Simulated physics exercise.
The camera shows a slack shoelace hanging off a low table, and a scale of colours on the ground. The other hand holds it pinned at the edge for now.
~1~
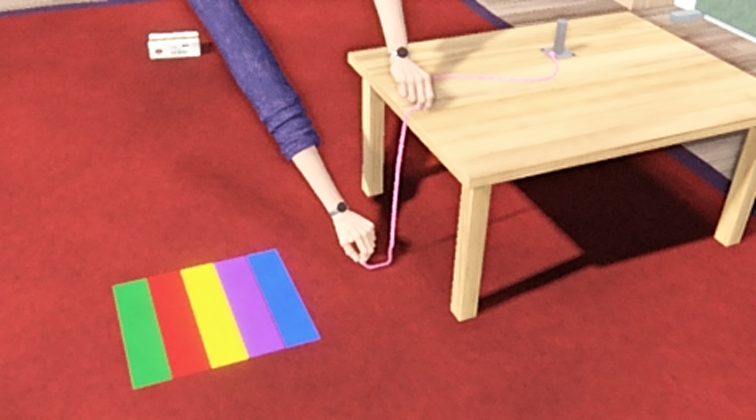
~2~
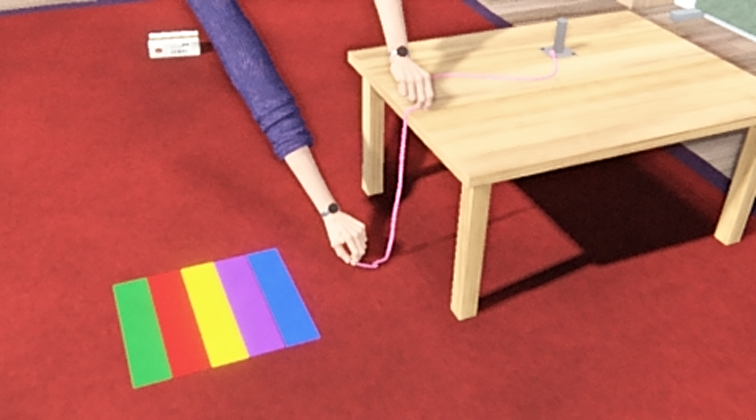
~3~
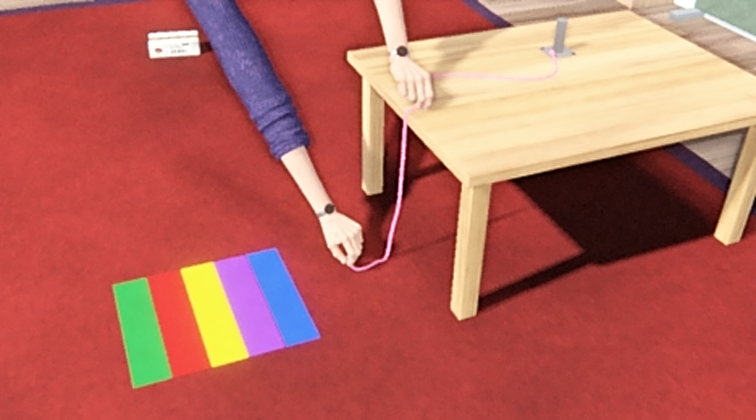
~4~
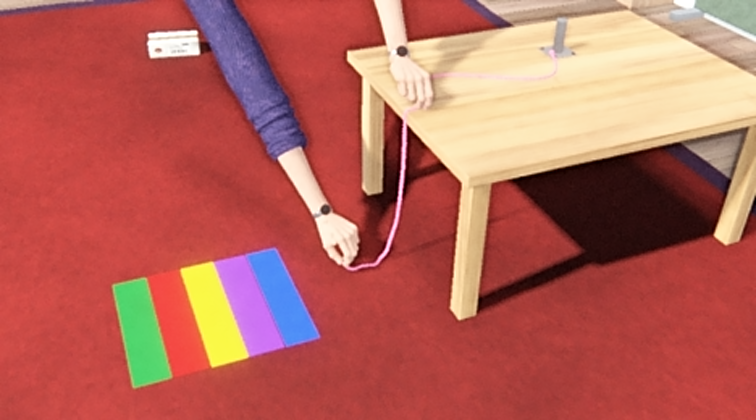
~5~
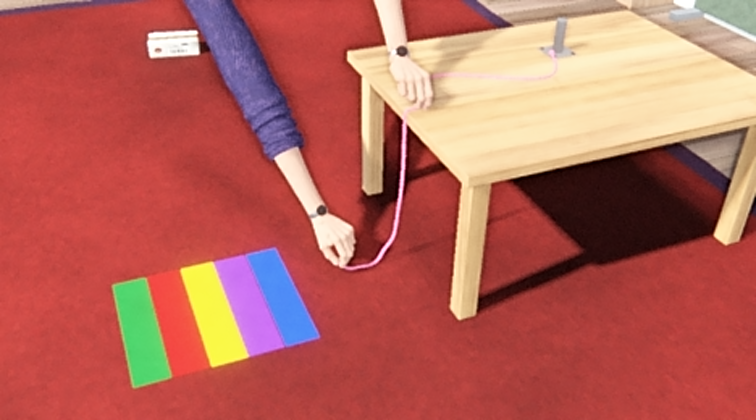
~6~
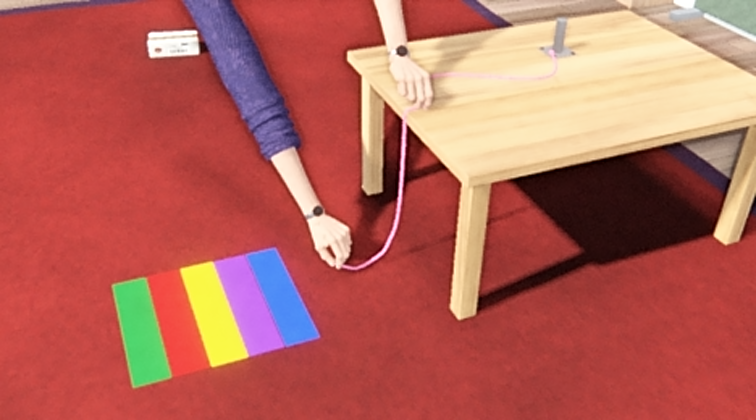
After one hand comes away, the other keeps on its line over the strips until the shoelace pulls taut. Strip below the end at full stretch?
Red.
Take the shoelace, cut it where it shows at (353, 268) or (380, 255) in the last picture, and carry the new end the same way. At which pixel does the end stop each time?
Taking the tries in order, the answers are (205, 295) and (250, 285).
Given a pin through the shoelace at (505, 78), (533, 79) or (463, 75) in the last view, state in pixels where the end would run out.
Per try (px, approx.): (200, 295), (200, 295), (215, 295).
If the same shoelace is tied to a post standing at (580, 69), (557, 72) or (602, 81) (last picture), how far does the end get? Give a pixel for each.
One per try, in order: (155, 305), (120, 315), (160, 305).
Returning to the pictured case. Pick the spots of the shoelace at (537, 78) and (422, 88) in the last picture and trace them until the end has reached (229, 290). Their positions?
They end up close to (511, 75) and (396, 104).
Soon after, end near (229, 290); over purple.
After that, end near (190, 299); over red.
At the stop, end near (168, 304); over red. Over red.
